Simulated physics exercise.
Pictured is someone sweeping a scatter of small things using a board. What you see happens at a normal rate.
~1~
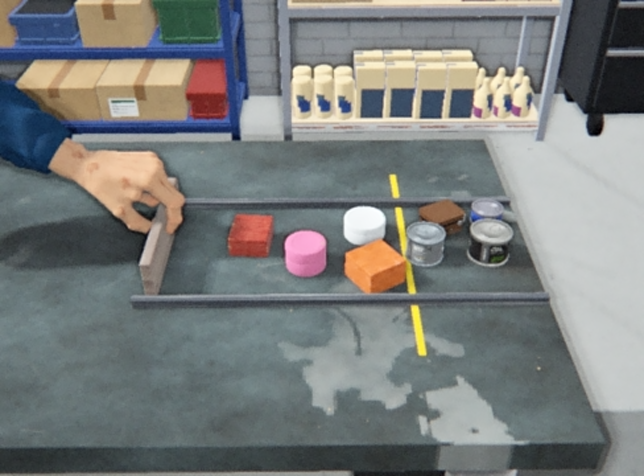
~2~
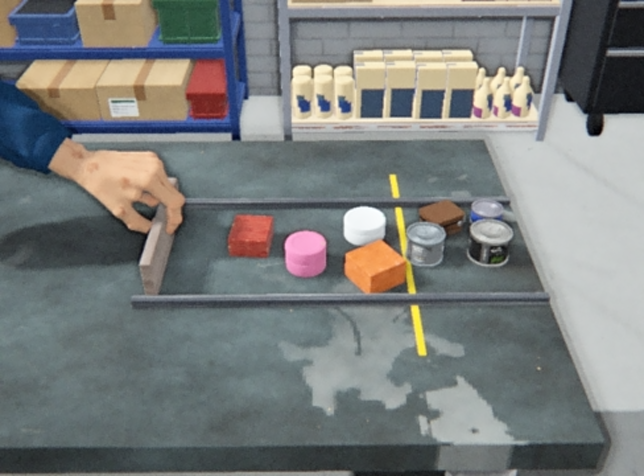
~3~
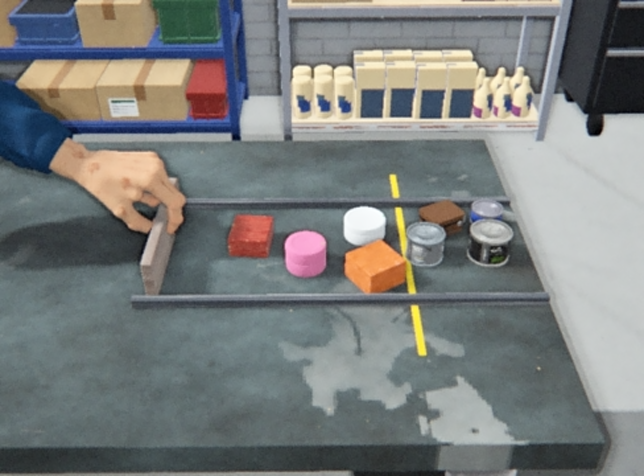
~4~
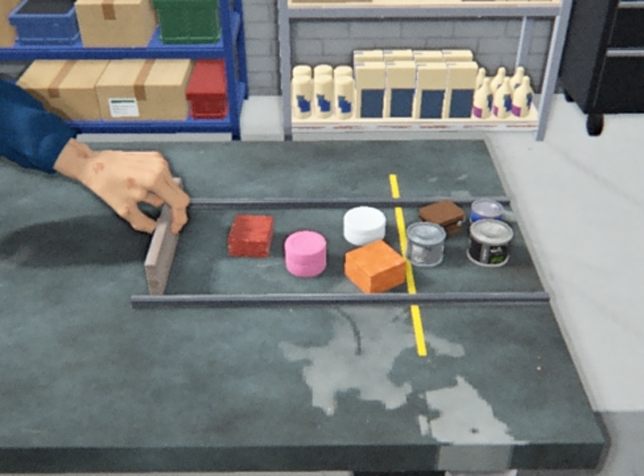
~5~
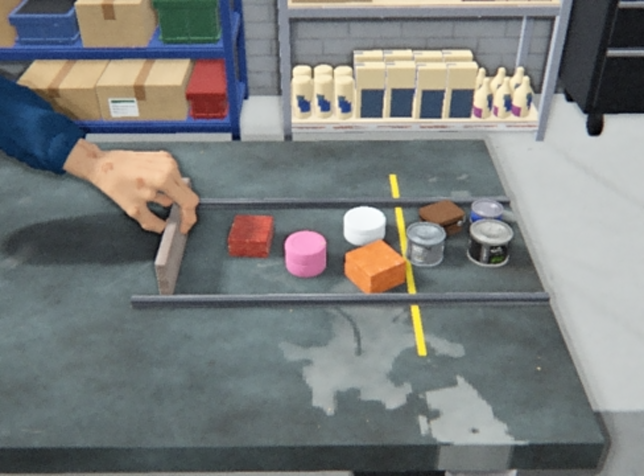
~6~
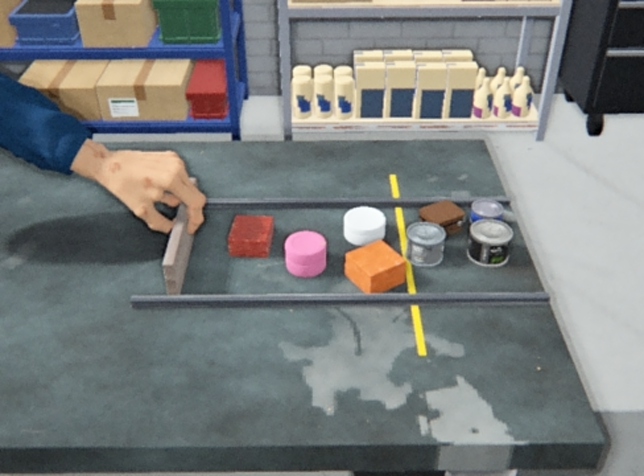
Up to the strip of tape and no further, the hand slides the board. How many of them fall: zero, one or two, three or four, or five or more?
Lost: A pair at most, not none.
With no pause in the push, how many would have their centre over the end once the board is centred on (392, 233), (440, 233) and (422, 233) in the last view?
Counts by place: 0 / 3 / 1.
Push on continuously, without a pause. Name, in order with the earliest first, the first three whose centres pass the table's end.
First the blue pot, then the black tin, then the brown case.
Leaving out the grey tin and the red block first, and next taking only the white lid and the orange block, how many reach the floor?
The count is 0 in the first case and 0 in the second.
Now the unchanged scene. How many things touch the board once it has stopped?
The count comes out at 2.
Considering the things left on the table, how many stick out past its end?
0 is the number.
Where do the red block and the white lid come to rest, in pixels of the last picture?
Final spots - red block (423, 233), white lid (459, 224).
A little later, none off yet; blue pot at rest near (486, 215); black tin at rest near (489, 243); brown case at rest near (441, 220).
When it is over, the number that fall off is one or two; down, blue pot.
